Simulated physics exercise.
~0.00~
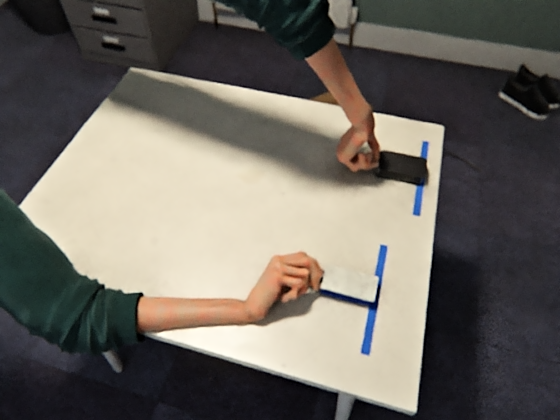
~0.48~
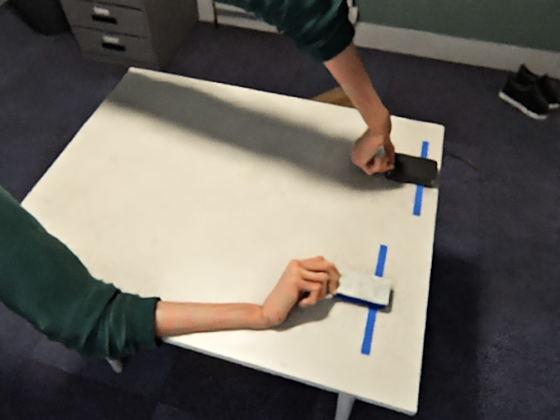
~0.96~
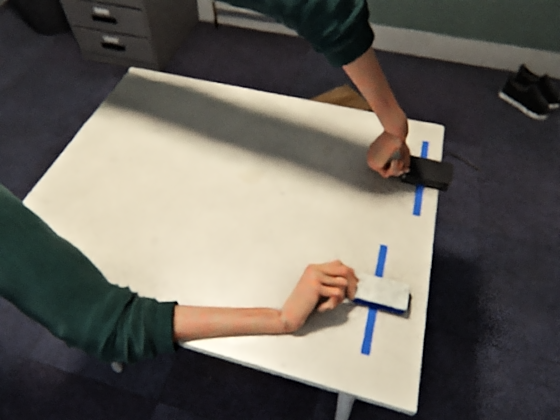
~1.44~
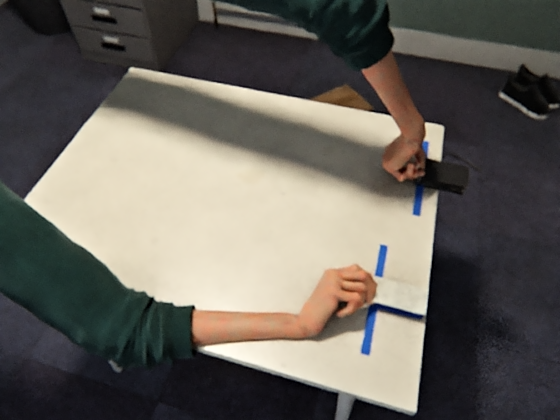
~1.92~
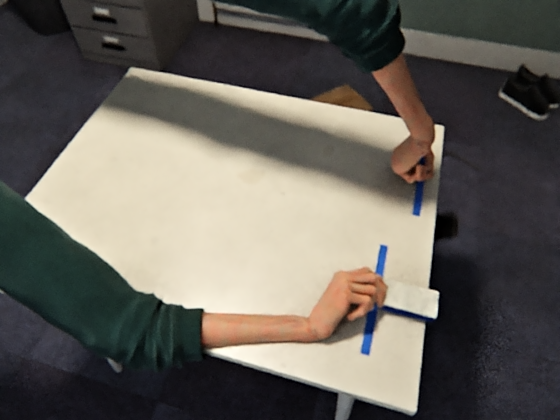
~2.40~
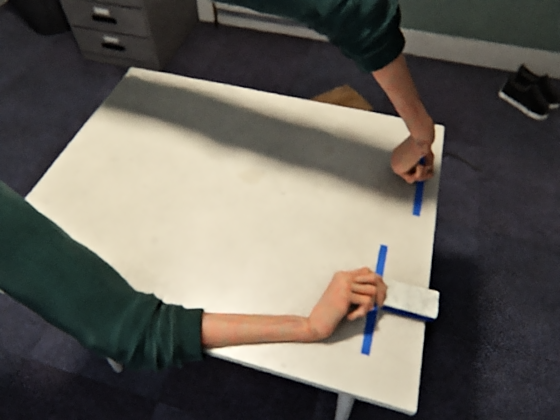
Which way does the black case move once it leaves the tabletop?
It moves down, dropping past the right edge of the table.
